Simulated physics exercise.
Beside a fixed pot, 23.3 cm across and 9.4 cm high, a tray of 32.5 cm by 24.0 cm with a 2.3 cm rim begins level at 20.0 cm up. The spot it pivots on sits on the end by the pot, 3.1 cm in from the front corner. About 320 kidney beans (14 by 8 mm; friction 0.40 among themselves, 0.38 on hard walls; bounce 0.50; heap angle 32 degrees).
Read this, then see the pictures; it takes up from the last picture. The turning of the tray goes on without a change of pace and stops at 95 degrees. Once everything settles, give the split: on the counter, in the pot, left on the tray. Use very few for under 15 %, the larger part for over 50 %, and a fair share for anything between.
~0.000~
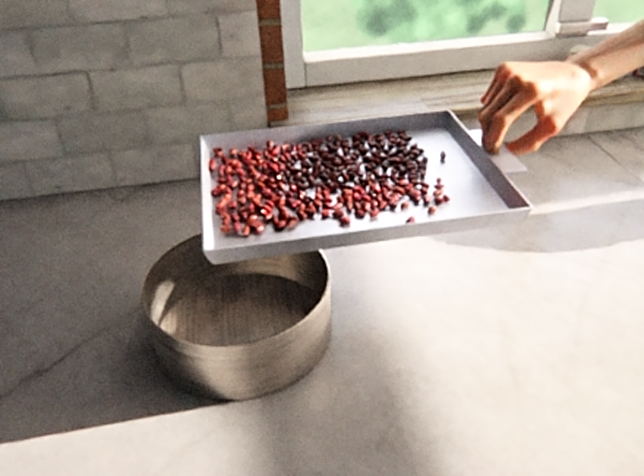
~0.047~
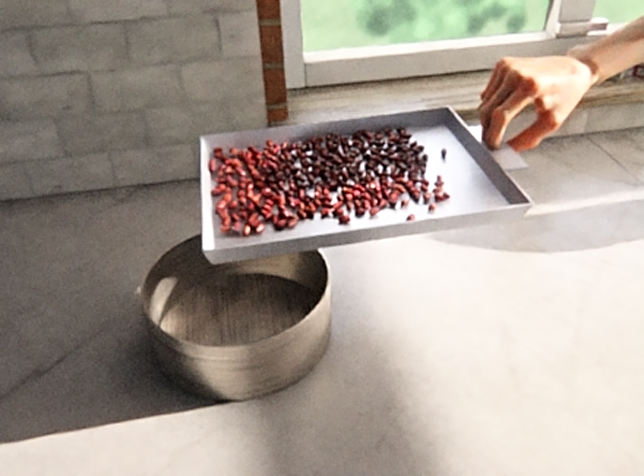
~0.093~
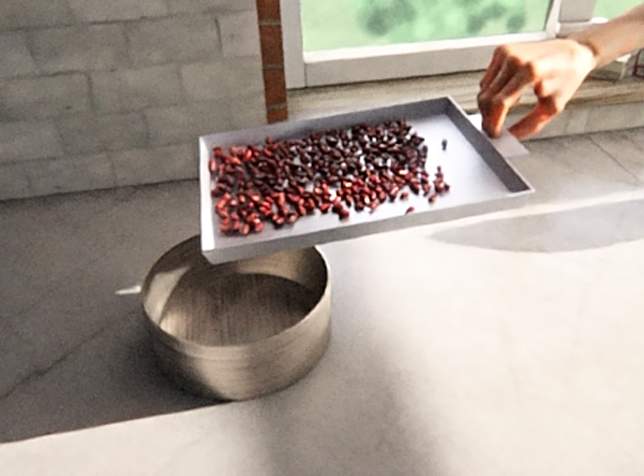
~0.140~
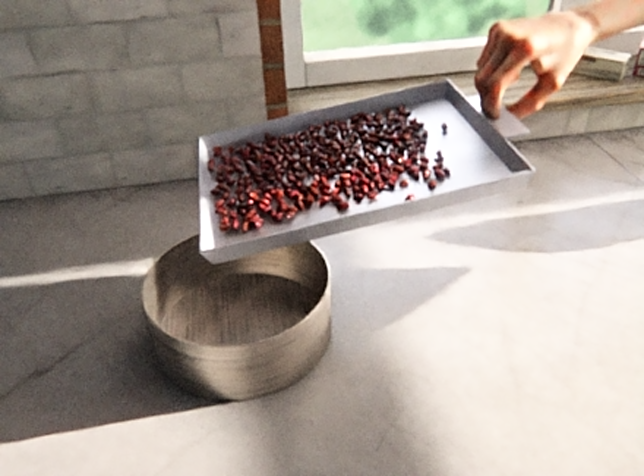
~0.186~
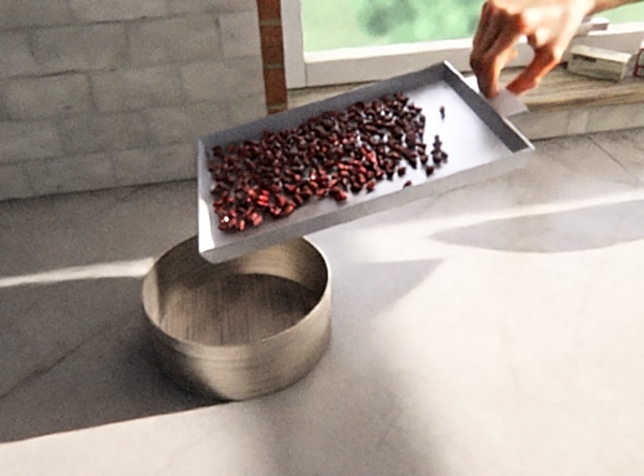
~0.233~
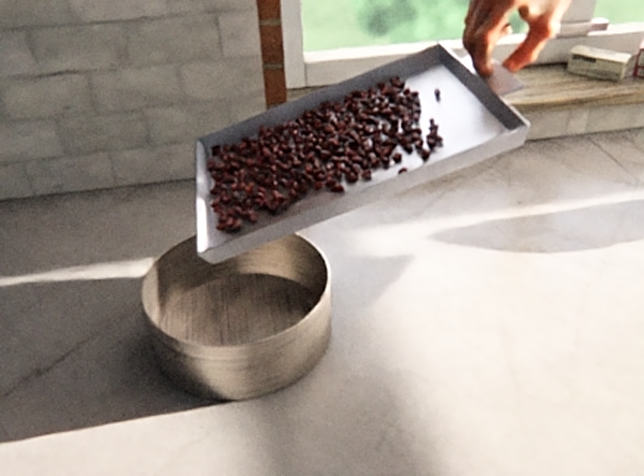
Counter: A fair share, pot: The larger part, left on the tray: Very few.
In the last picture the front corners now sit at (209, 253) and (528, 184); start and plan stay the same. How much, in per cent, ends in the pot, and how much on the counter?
Split: Pot = 0, counter = 100.
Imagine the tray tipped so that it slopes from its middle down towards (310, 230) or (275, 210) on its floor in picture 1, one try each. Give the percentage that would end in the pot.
Around 0 % for the first direction, around 20 % for the second.
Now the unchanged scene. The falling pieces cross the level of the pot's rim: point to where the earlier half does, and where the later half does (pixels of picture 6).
Earlier half close to (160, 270), later half at (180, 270) in pixels.
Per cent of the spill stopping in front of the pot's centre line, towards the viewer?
I'd put it at around 30 per cent.
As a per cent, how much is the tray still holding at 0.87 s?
Around 45 percent of it.
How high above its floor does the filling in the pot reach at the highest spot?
2.5 cm.
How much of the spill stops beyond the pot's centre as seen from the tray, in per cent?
I reckon around 100 per cent.
After 0.62 s, tilt 55 degrees; the tray holds 100 %, the pot 0 %.
Then, at 0.87 s, tilt 80 degrees; the tray holds 45 %, the pot 15 %.
After 1.24 s, tilt 95 degrees; the tray holds 0 %, the pot 55 %.
By 2.6 s all is still; counter 40 %, pot 60 %, tray 0 %.
